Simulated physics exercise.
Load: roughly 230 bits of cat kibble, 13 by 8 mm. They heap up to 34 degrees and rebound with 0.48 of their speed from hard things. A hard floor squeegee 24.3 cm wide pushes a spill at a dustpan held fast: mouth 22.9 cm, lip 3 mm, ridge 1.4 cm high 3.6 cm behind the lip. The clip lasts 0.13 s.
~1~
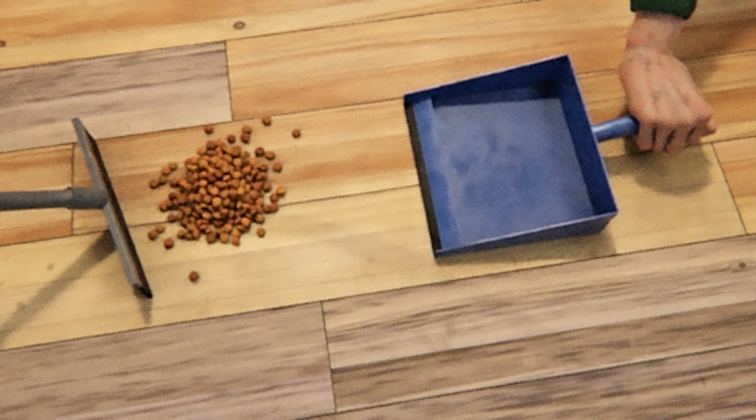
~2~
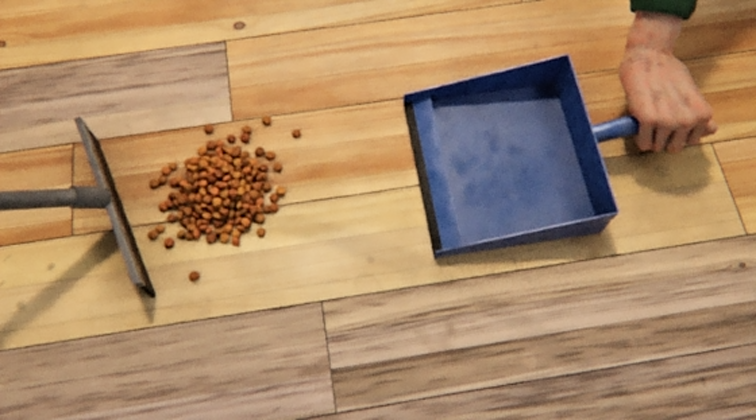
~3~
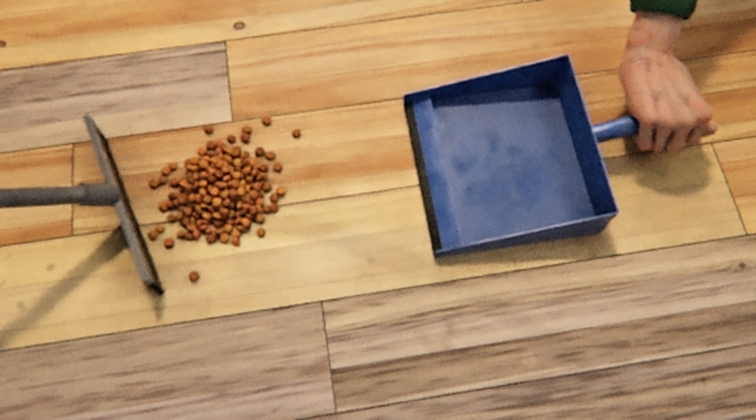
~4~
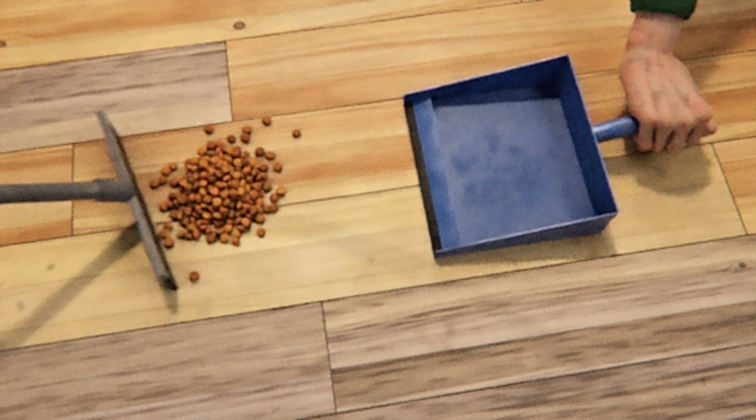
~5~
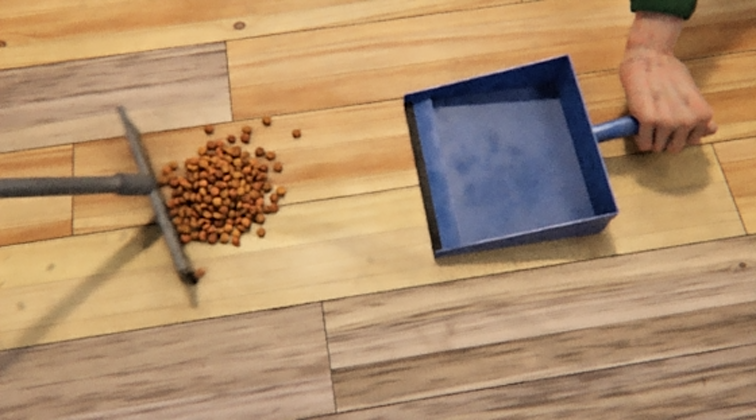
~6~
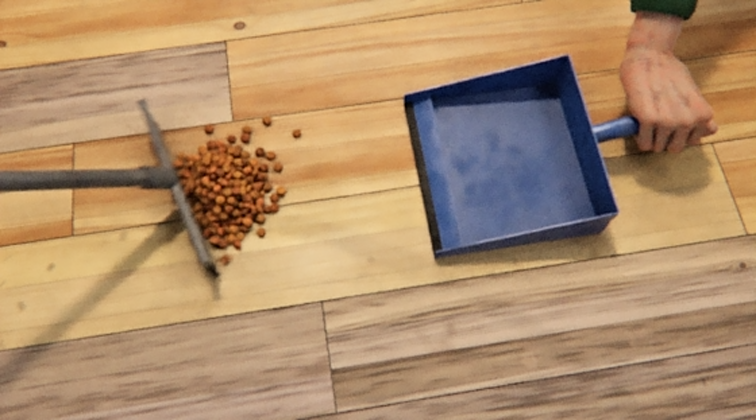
A hand held a blue dustpan still on the wooden floor while a long-handled squeegee slid in from the left, reached the pile of brown kibble and began pushing its near edge to the right.
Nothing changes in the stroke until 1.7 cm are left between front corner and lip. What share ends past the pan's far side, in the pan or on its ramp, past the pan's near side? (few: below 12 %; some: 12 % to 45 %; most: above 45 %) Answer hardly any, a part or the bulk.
Far side a part, pan a part, near side hardly any.
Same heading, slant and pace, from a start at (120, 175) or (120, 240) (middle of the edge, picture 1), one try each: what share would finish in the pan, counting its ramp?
Some 30 and 25 per cent.
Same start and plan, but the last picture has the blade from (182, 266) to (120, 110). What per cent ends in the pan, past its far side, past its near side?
Pan 20, far 40, near 0.
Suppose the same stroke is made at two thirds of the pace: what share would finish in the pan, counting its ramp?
It would be near 15 per cent.
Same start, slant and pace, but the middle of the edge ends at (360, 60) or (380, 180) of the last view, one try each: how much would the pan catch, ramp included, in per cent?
Some 10 and 30 per cent.
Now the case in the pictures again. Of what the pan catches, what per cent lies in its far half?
Some 80 per cent.
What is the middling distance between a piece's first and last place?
Roughly 28 cm.
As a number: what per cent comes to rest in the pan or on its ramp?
Roughly 25 per cent.
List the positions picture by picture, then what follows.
Blade from (136, 284) to (78, 125), moved 0.0 cm, 0 of the pieces shifted so far; middle of the pieces at (219, 185); pan at (512, 163), in the first frame.
Blade from (139, 283) to (81, 124), moved 0.4 cm, 0 of the pieces shifted so far; middle of the pieces at (220, 185), in the second frame.
Blade from (148, 280) to (90, 122), moved 1.5 cm, 0 of the pieces shifted so far; middle of the pieces at (220, 185), in the third frame.
Blade from (163, 275) to (103, 118), moved 3.2 cm, 3 of the pieces shifted so far; middle of the pieces at (220, 185), in the fourth frame.
Blade from (184, 269) to (122, 113), moved 5.7 cm, 18 of the pieces shifted so far; middle of the pieces at (220, 185), in the fifth frame.
Blade from (207, 262) to (144, 107), moved 8.5 cm, 118 of the pieces shifted so far; middle of the pieces at (222, 184); pan at (513, 164), in the sixth frame.
Then, 0.13 s after the last picture, middle of the blade 17 cm from the lip; 0 % over the lip, far side 15 %, near side 0 %.
Then, 0.22 s after the last picture, middle of the blade 8 cm from the lip; 0 % over the lip, far side 25 %, near side 0 %.
Then, 0.44 s after the last picture, middle of the blade 5 cm from the lip; 25 % over the lip, far side 35 %, near side 0 %.
In the end, far side 35 %, pan 25 %, near side 0 %, in front of the lip or behind the blade 35 %.
